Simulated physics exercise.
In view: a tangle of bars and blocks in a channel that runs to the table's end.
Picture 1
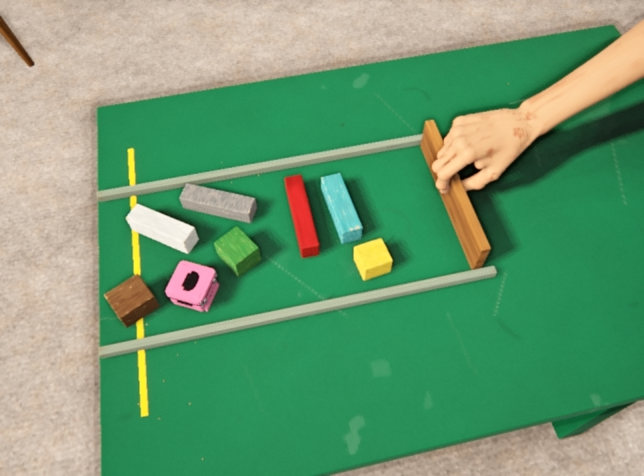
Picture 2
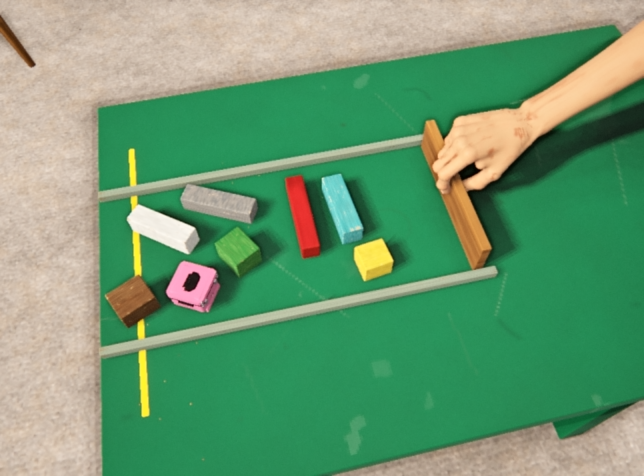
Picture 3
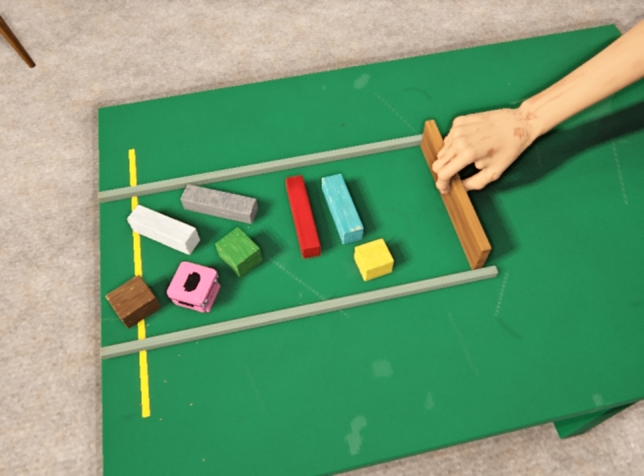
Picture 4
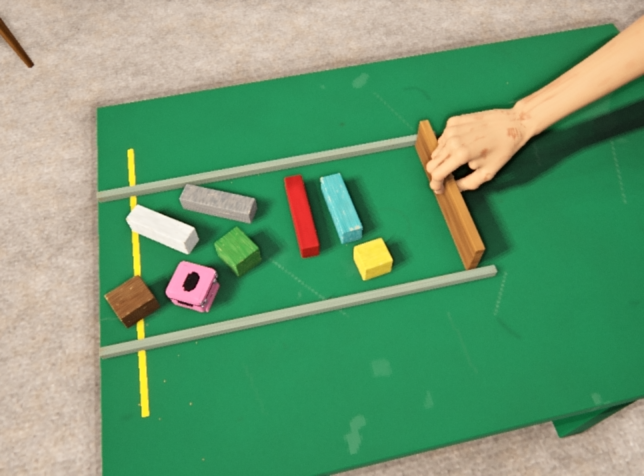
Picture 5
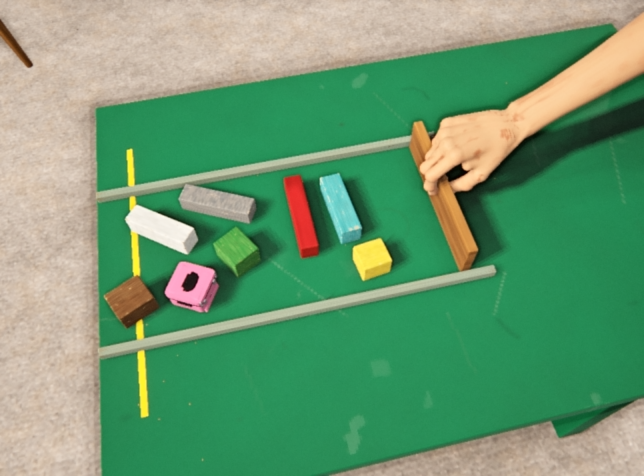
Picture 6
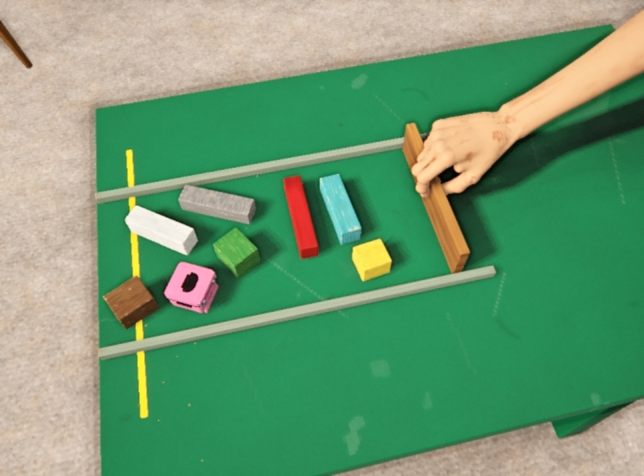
A hand reaches in from the upper right and grips a wooden board across a channel between two pale rails on a green table, seen from above at a slant. Inside lie turquoise, red, grey and white bars and yellow, green, brown and pink blocks, the leftmost near a yellow line. The hand holds nearly still, then slides the board slightly left, while the pieces stay put.
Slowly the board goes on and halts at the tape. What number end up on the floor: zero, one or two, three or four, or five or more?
In the end the number that fall off is five or more.
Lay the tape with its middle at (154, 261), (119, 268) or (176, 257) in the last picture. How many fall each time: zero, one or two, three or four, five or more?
Taking them in turn, one to two; five or more; either one or two.
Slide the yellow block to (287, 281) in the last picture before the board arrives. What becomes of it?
The yellow block holds on.
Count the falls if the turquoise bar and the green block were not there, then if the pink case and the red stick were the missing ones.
It would be 4 and 3.
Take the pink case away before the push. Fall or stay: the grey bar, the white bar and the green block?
The grey bar tumbles off, the white bar goes over, the green block tumbles off.
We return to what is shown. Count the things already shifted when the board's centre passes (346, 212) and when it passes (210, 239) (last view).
2 and 8.
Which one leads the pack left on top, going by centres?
The red stick ends nearest.
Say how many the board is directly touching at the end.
That makes 2.
A little later, none off yet; brown block at rest near (132, 302); white bar at rest near (162, 230); pink case at rest near (192, 289).
Next, none off yet; brown block shifted about its own width near (95, 308); white bar shifted about its own width near (107, 235); pink case shifted about its own width near (137, 309).
When it is over, the number that fall off is five or more; down, green block, grey bar, pink case, white bar and brown block.
